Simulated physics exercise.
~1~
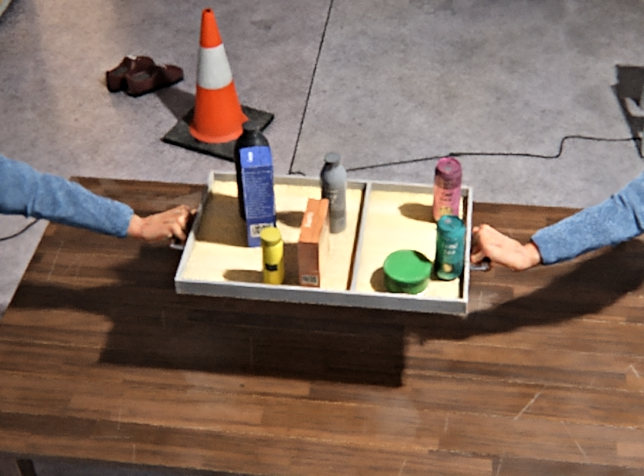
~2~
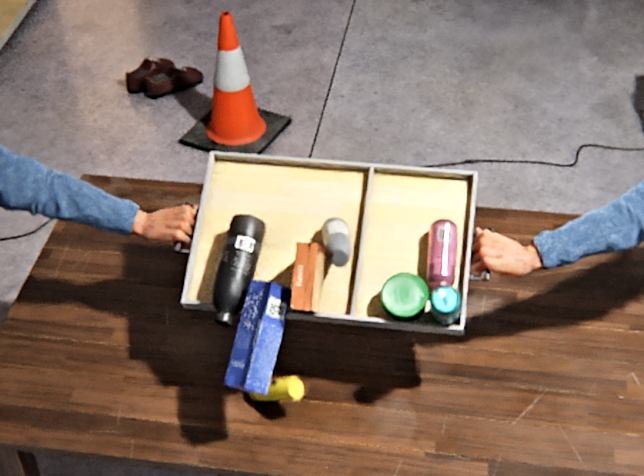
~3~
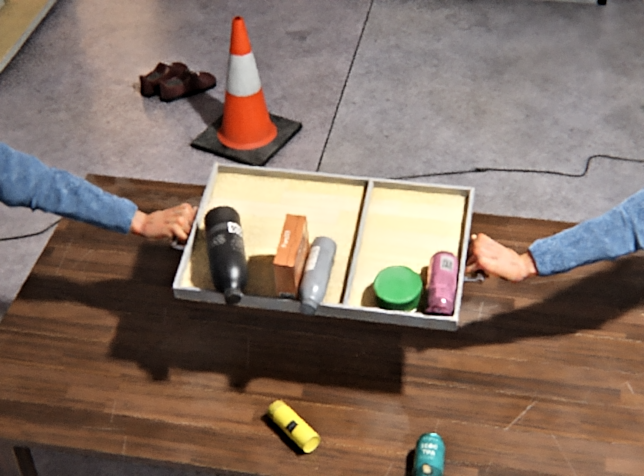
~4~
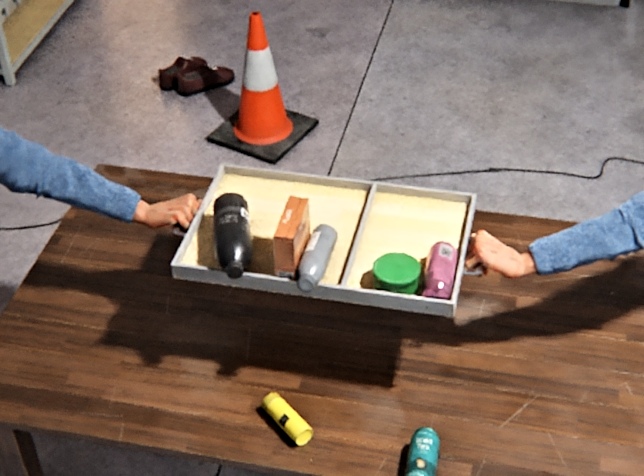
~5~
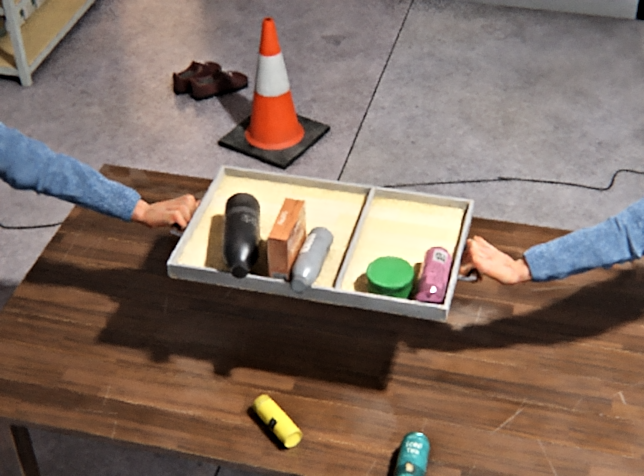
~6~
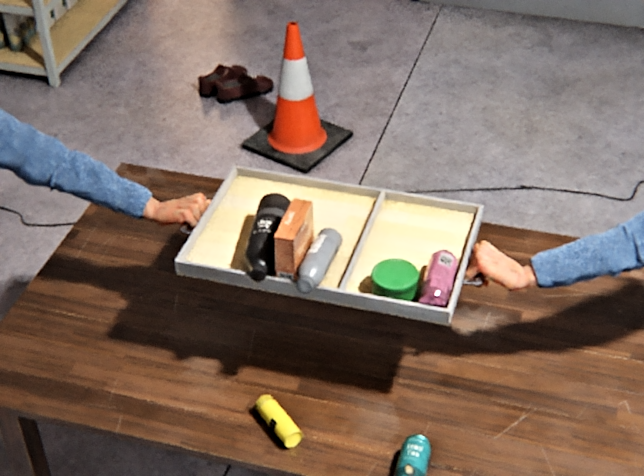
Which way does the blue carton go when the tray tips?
The blue carton moves down in the view, toppling over the near edge of the tray.
